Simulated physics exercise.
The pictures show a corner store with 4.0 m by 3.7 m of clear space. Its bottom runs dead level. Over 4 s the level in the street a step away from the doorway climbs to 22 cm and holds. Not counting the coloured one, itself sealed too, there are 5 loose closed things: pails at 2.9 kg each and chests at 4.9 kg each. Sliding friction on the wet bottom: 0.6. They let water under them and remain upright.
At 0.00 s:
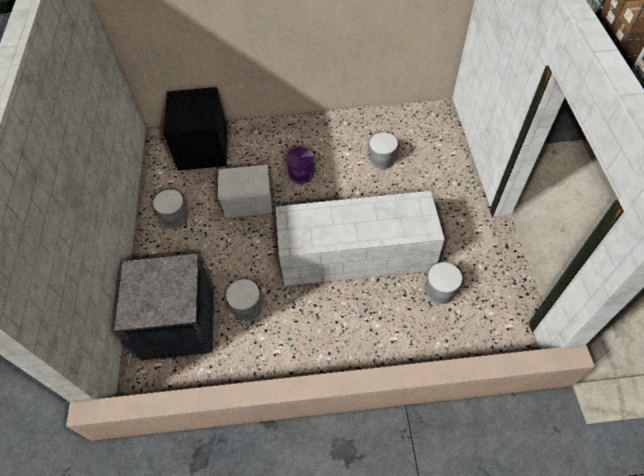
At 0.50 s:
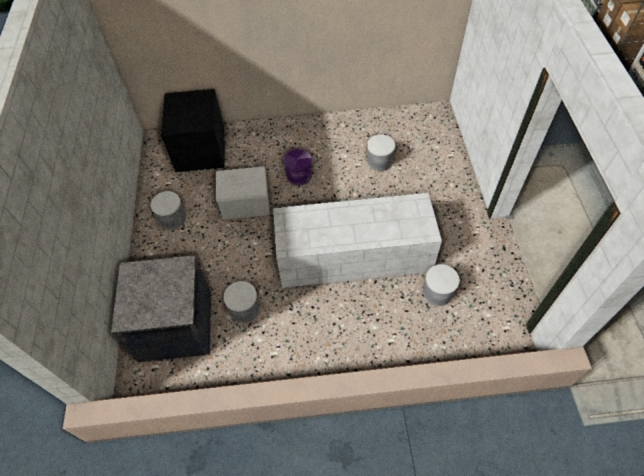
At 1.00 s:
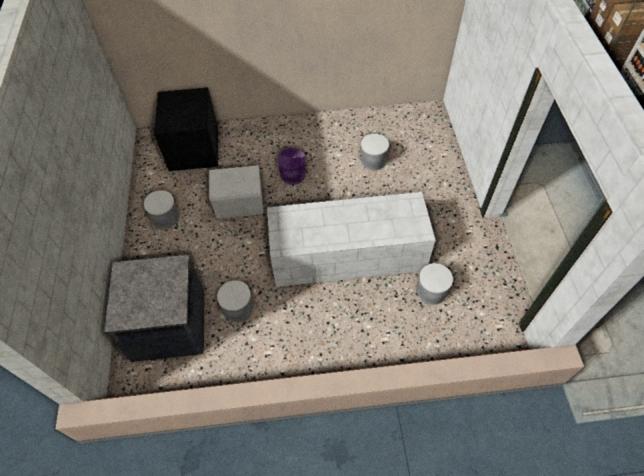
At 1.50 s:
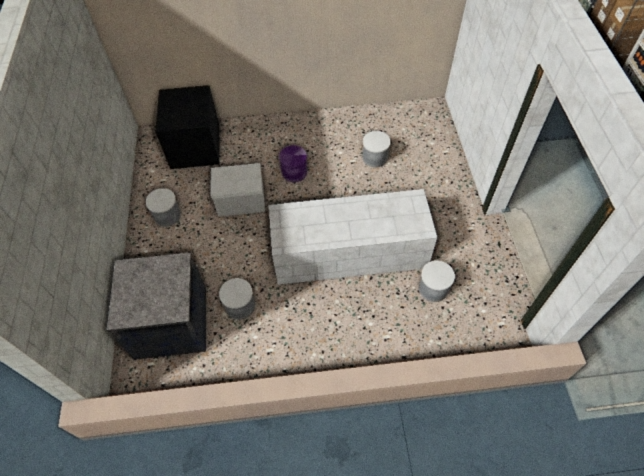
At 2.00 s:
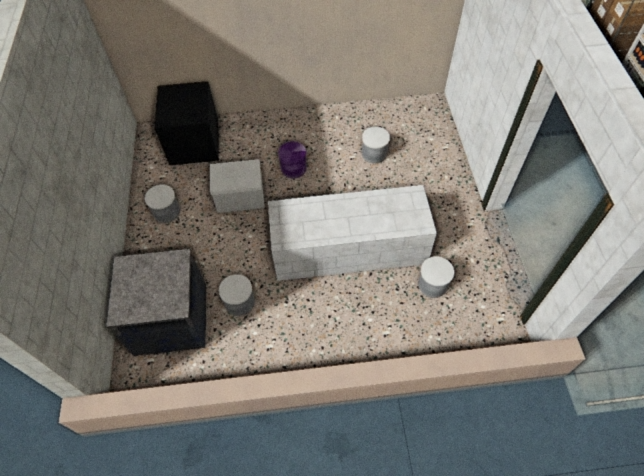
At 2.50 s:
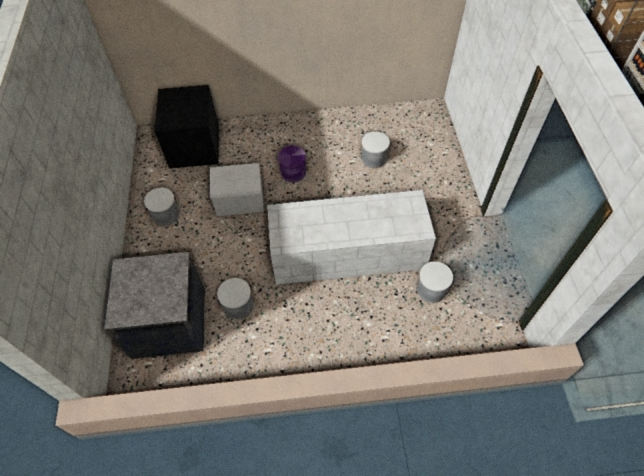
In a walled store corner, water creeps in through the right doorway while the objects stay still.
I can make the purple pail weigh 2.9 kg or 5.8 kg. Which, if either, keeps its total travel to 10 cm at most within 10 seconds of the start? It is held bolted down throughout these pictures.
Answer: Neither suffices.
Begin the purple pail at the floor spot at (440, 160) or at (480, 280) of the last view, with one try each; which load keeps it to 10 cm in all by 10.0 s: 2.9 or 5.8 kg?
In that order: Neither holds; neither holds.
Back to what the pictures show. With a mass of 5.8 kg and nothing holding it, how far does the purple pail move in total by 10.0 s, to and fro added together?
Total distance: Near 60 cm.
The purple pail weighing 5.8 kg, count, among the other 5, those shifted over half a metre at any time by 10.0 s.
5.
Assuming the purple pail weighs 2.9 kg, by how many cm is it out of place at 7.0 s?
I'd put it at about 0 cm.
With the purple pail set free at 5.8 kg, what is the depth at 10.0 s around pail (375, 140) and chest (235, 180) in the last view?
Depth approx. 10 cm / 9 cm.
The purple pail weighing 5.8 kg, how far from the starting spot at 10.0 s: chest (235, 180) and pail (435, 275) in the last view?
First 80 cm, then 300 cm.
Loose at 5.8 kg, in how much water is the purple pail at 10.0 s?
6 cm, roughly.
After 3.5 s the purple pail would be 0 cm from its start with 2.9 kg and 0 cm from its start with 5.8 kg; 0 cm of water round it then.
After 4.5 s the purple pail would be 0 cm from its start with 2.9 kg and 0 cm from its start with 5.8 kg; 0 cm of water round it then.
After 7.0 s the purple pail would be 0 cm from its start with 2.9 kg and 0 cm from its start with 5.8 kg; 2 cm of water round it then.
After 10.0 s the purple pail would be 57 cm from its start with 2.9 kg and 59 cm from its start with 5.8 kg; 6 cm of water round it then.
